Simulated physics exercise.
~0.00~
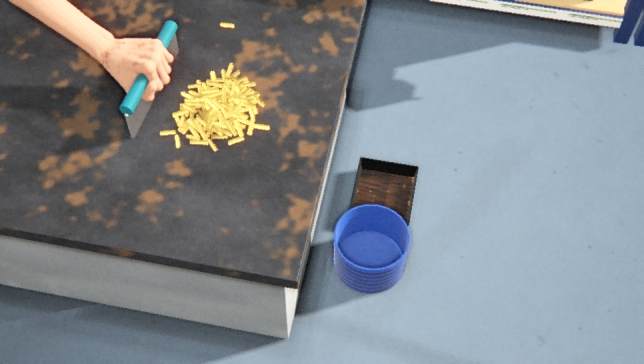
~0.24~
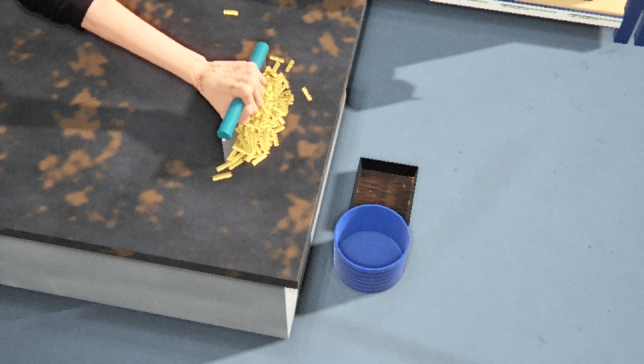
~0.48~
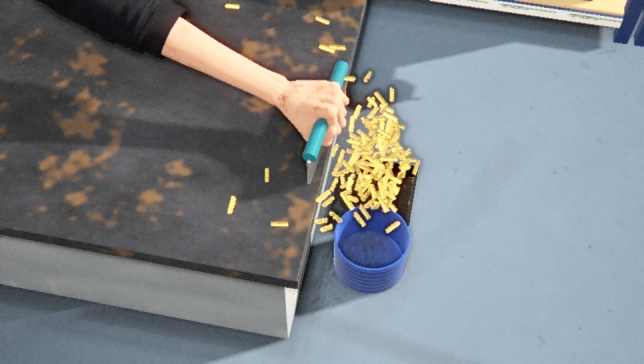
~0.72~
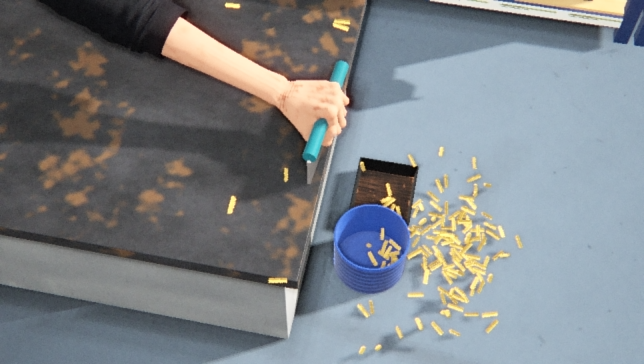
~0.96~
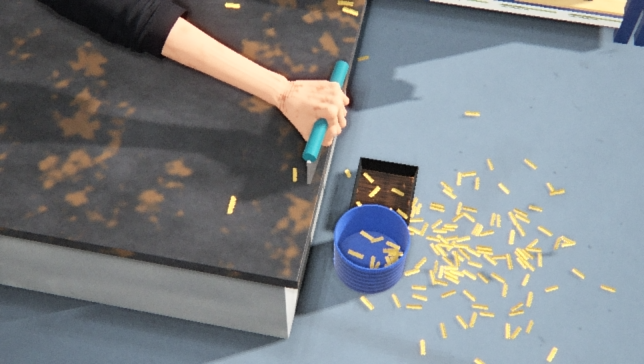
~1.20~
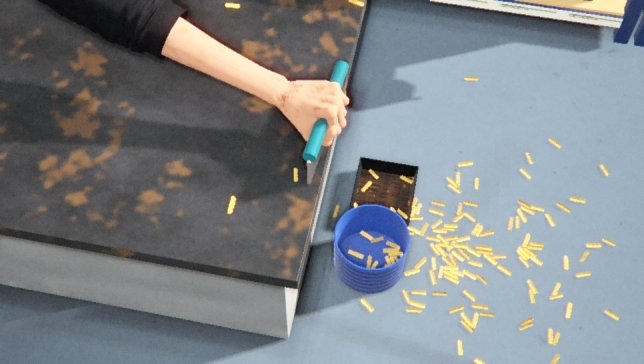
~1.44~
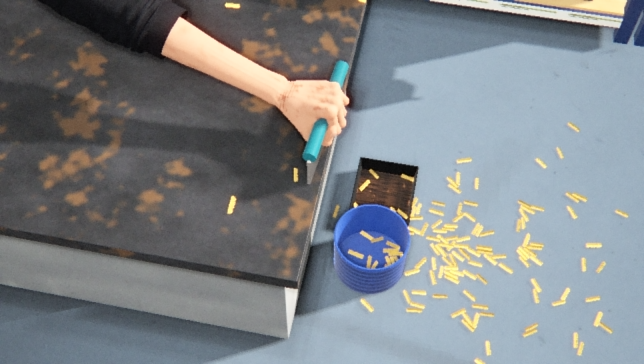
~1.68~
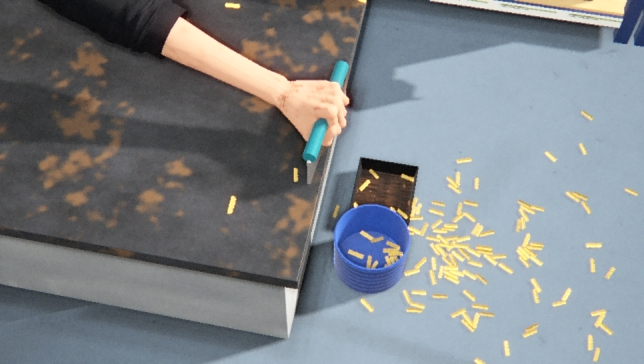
On a dark mottled counter, a hand scrapes pasta off the edge, mostly missing the containers.
